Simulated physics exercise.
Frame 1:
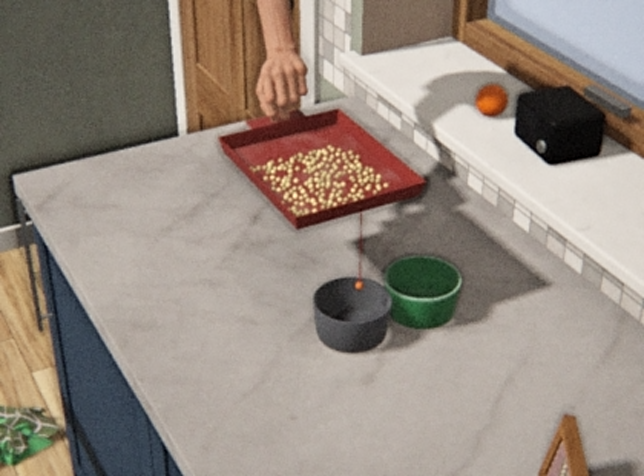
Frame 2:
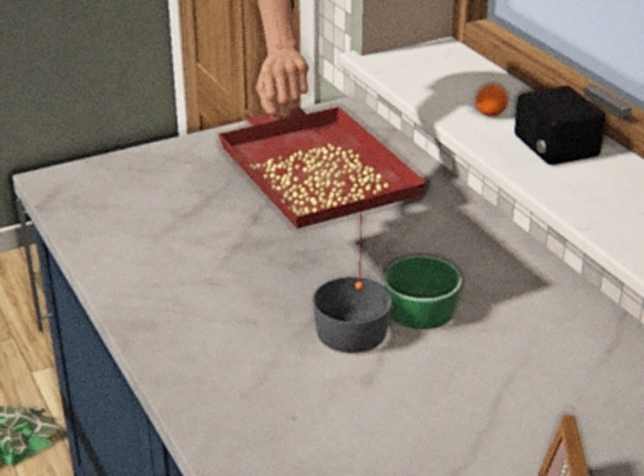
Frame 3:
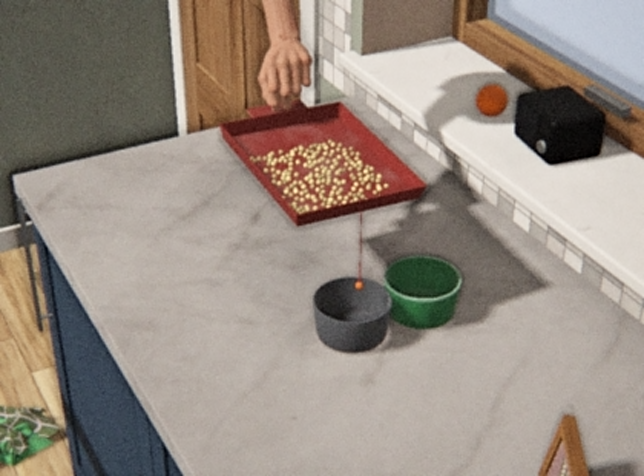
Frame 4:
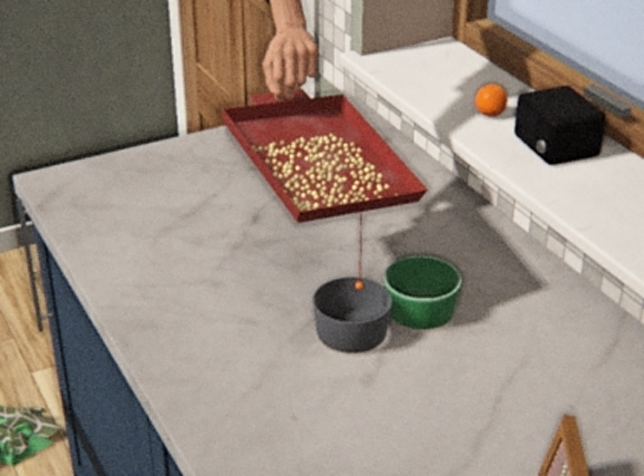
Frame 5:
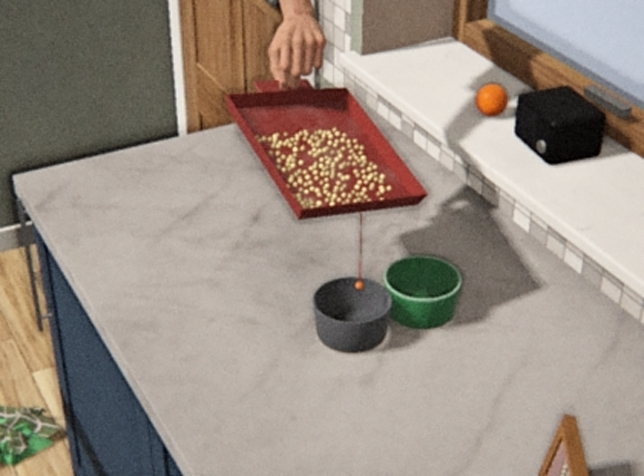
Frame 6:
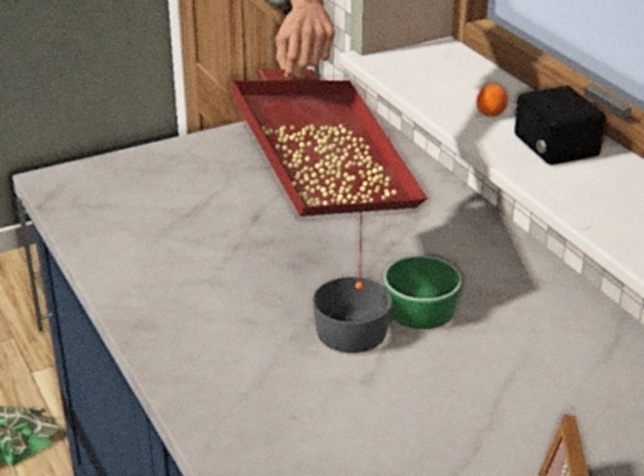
A pale, marbled kitchen counter is seen from above at an angle, with a white ledge along the right holding an orange ball-like object and a black box. A hand grips the far end of a red tray of pale beans above a dark grey dish and a green one, a small orange bead hanging on a thread from its near edge. The hand lifts and the tray tilts steadily, its right corner dipping lowest as the beans shift slightly rightward, while the camera stays still.
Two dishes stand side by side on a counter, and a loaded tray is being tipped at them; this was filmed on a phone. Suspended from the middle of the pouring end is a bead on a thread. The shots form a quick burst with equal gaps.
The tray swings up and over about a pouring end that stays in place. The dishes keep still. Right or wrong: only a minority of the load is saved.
Wrong, most of it is saved.
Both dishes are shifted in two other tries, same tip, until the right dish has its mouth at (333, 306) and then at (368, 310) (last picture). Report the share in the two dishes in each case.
In order, 0 % and 0 %.
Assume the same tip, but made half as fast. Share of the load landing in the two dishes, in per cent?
I'd put it near 100 per cent.
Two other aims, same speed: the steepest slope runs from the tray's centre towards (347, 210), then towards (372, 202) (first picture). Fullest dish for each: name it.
1: The dish to the left. 2: The dish to the right.
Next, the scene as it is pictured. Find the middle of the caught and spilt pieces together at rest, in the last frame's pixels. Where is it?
Resting centre, last frame: Roughly (425, 305).
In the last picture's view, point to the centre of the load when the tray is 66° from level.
Mark it at roughly (398, 209) in the final frame.
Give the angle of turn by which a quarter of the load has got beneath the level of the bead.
Tilt: Around 85 degrees.
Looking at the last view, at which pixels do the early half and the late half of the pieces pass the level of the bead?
Around (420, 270) and then (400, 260).
Soon, tray tipped steeply; most on the tray; a stray few in the right dish; a small part in the air.
A while on, tray tipped past a quarter turn; about a quarter on the tray; about half in the right dish; a stray few outside both; a small part in the air.
Towards the end, tray tipped past a quarter turn; nearly all in the right dish; a stray few outside both.
Finally, tray tipped past a quarter turn; none in the left dish; nearly all in the right dish; a stray few outside both.
